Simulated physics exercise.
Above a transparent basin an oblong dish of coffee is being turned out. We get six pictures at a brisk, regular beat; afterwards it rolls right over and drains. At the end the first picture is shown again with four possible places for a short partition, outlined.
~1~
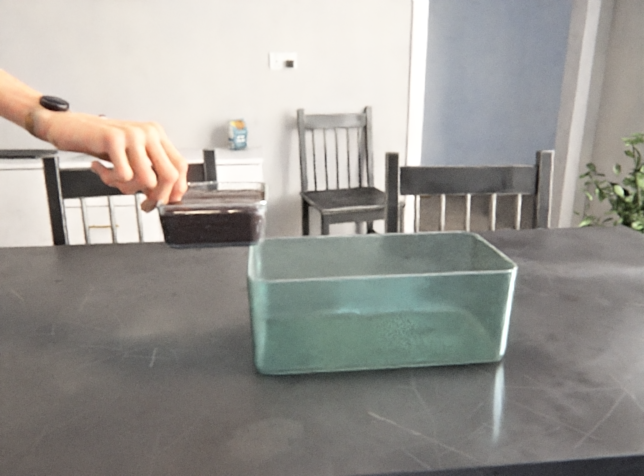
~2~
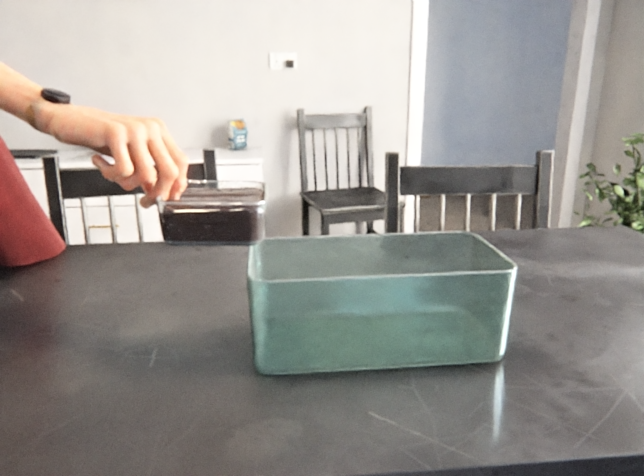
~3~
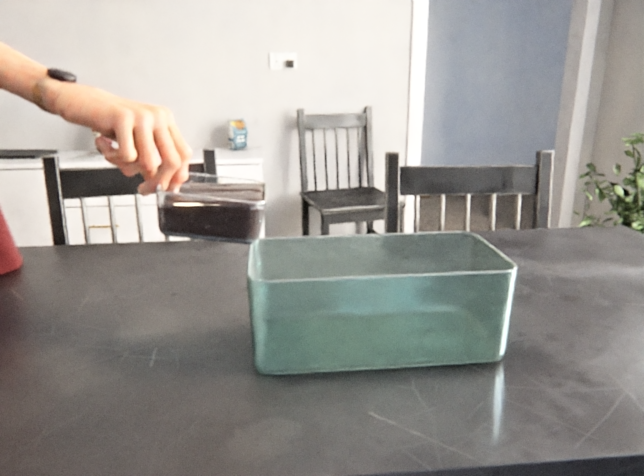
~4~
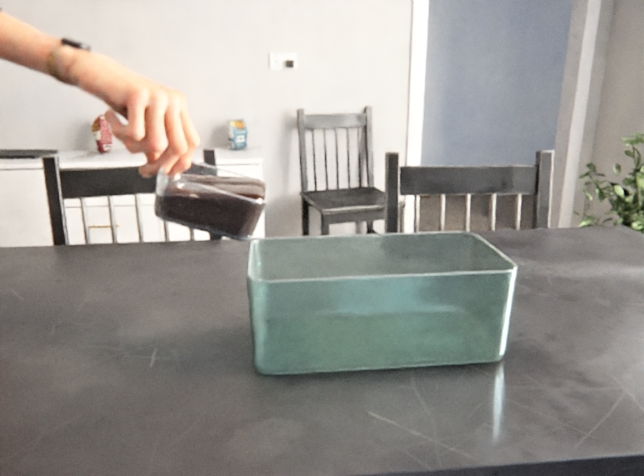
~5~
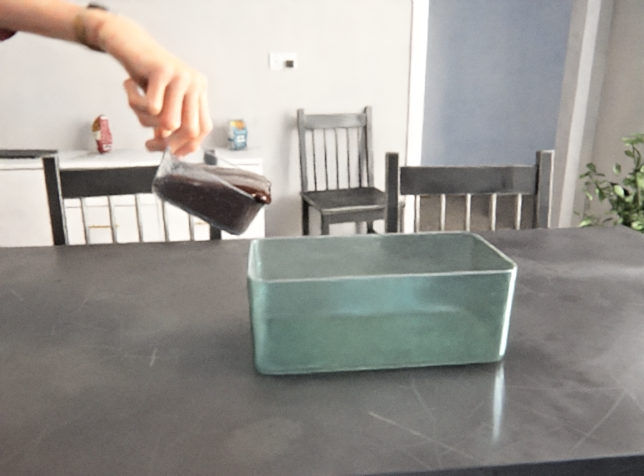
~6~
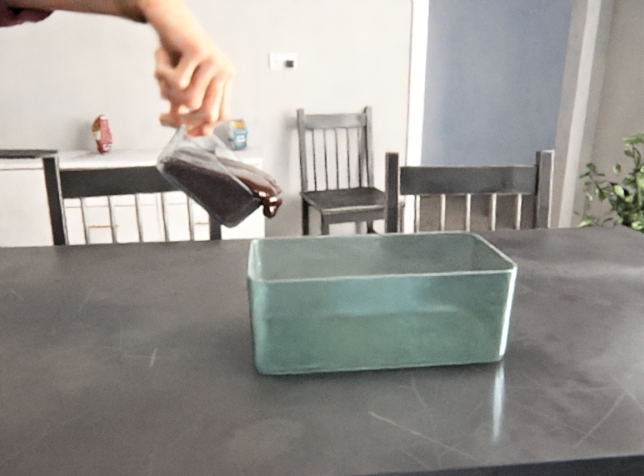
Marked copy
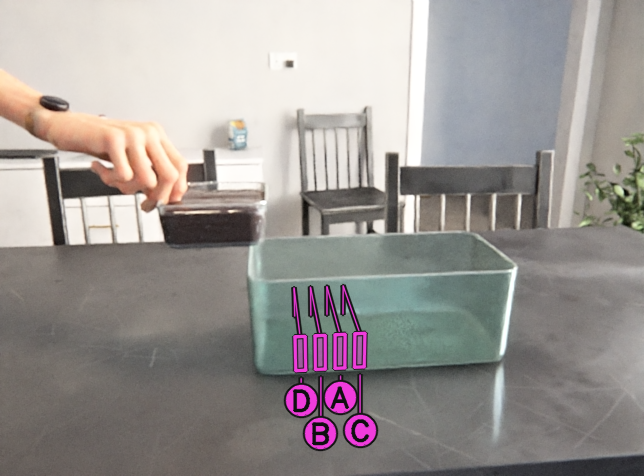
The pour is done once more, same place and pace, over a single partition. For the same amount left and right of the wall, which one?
Place C.
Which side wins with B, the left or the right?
The right one.
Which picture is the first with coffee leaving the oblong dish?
In picture 4.
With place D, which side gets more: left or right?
The right one.
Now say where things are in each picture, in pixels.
Upright, lip at (265, 191); basin from (254, 371) to (503, 357); nothing has left yet.
Tipped about 2°, lip at (265, 191); nothing has left yet.
Tipped about 8°, lip at (265, 191); nothing has left yet.
Tipped about 18°, lip at (265, 191); coffee is over the lip, down to (261, 190).
Tipped about 30°, lip at (265, 191); coffee is over the lip, down to (265, 191).
Tipped about 44°, lip at (265, 191); coffee is over the lip, down to (272, 209).
On the marked copy, A at (340, 375); B at (320, 377); C at (360, 374); D at (301, 378).
With A, about 20 % ends left of the wall and 77 % right of it.
With B, about 11 % ends left of the wall and 87 % right of it.
With C, about 45 % ends left of the wall and 54 % right of it.
With D, about 7 % ends left of the wall and 91 % right of it.
